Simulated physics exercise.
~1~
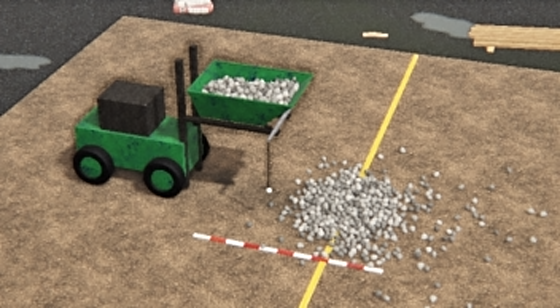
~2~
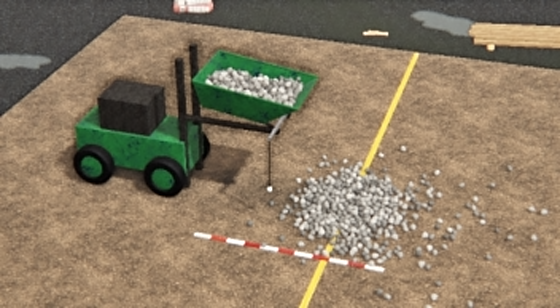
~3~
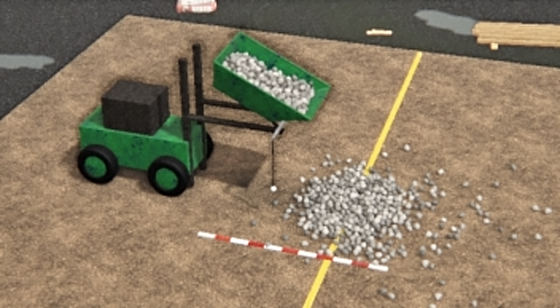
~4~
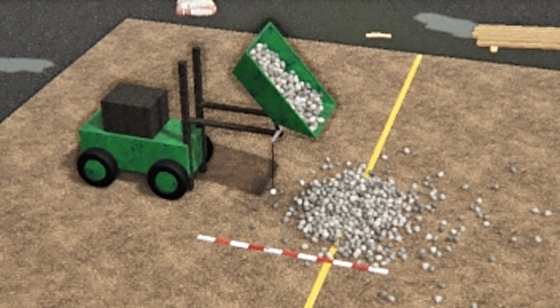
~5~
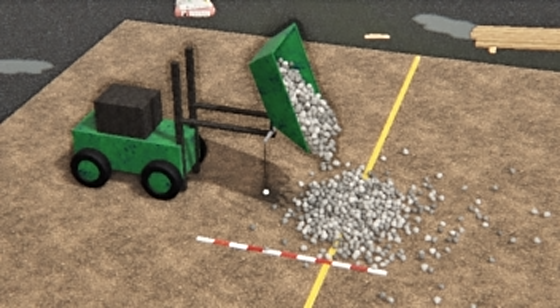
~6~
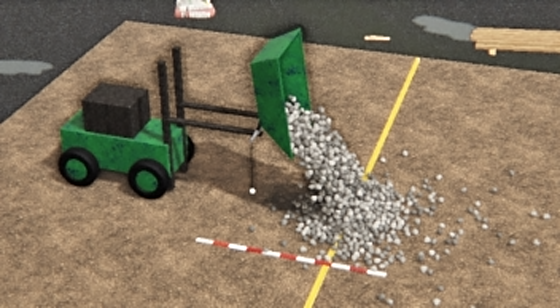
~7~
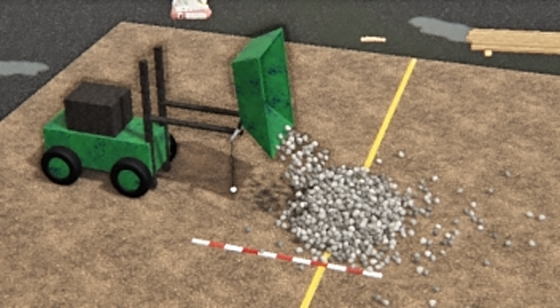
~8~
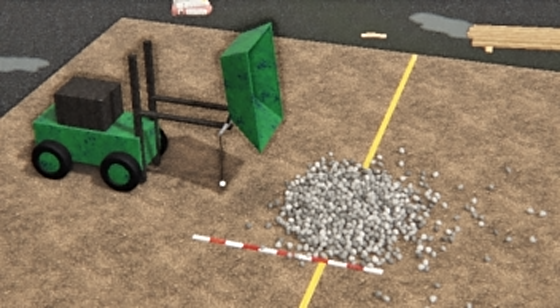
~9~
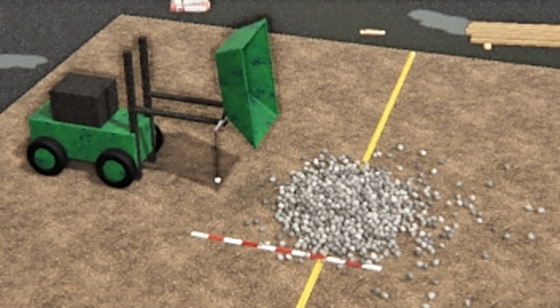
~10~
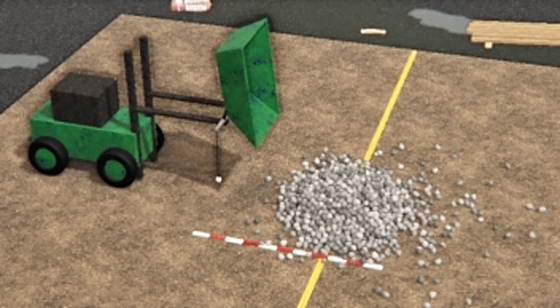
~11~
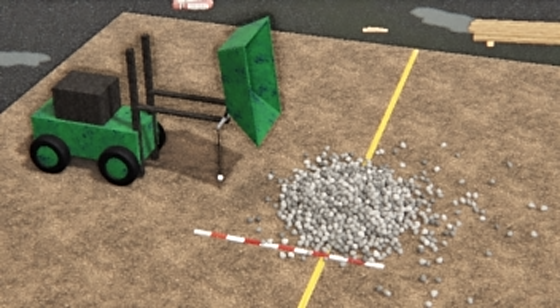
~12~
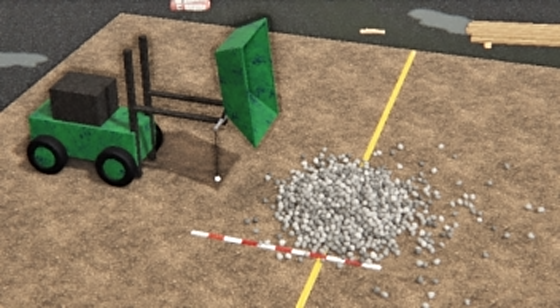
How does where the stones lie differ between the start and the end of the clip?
At the start the stones are split between the raised green skip and a heap on the ground across the yellow line. At the end they are all on the ground, lower and further right overall, in a fuller heap with loose stones scattered around it.
